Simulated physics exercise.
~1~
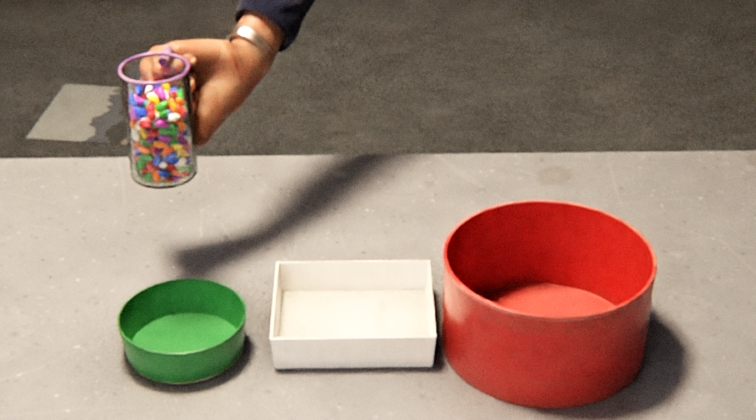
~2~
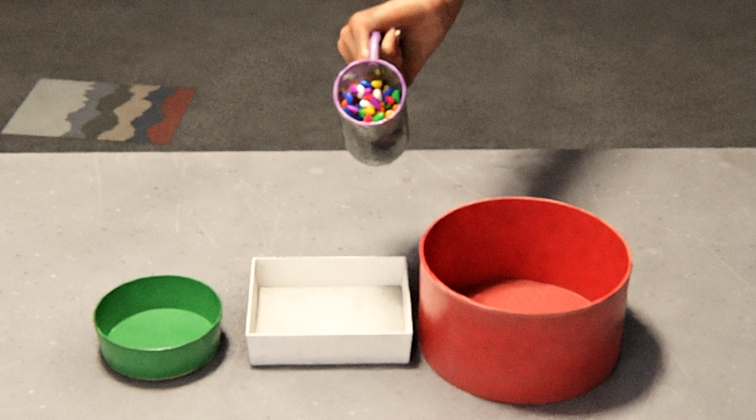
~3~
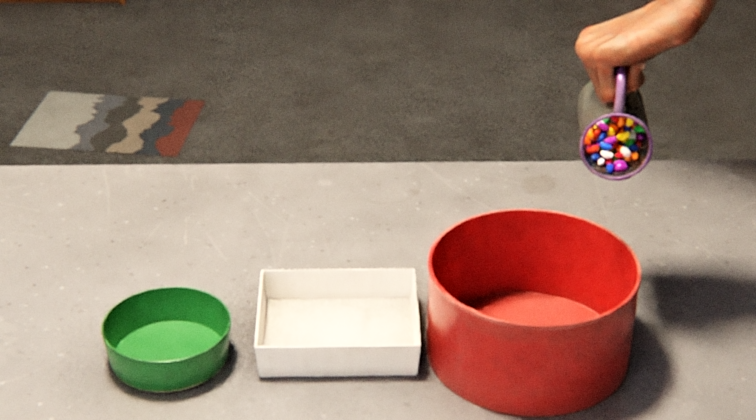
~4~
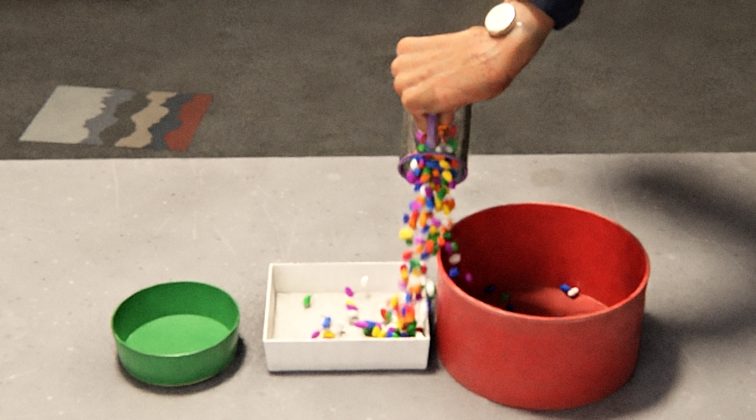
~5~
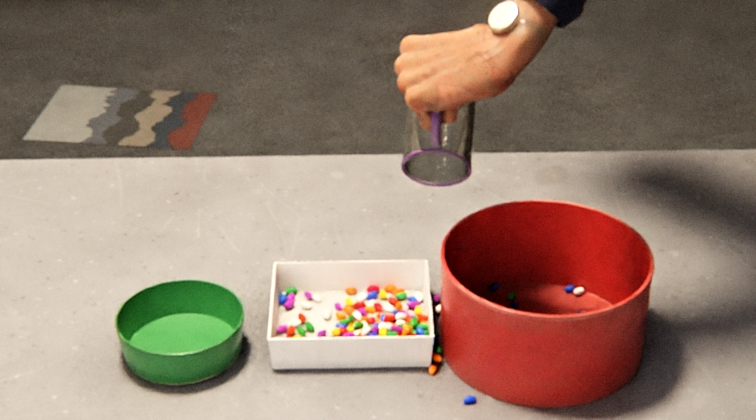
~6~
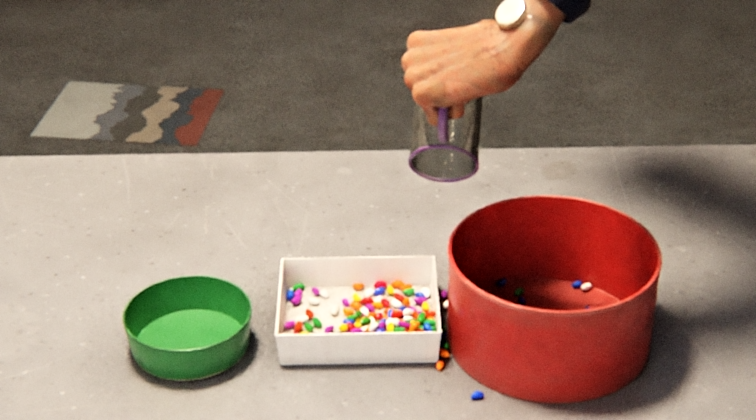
At the start, a hand holds a clear cup with a purple rim, full of colourful jelly beans, upright above a green dish, with a white tin and a larger red pot to the right. The hand carries the cup right, tipping it steadily until it lies on its side above the red pot. It then moves back left and turns the cup upside down, and the beans stream out near where the tin and pot meet. Most settle in the white tin, others land in the red pot, and a few drop onto the table. The cup ends empty, still held upside down, and the green dish stays empty.
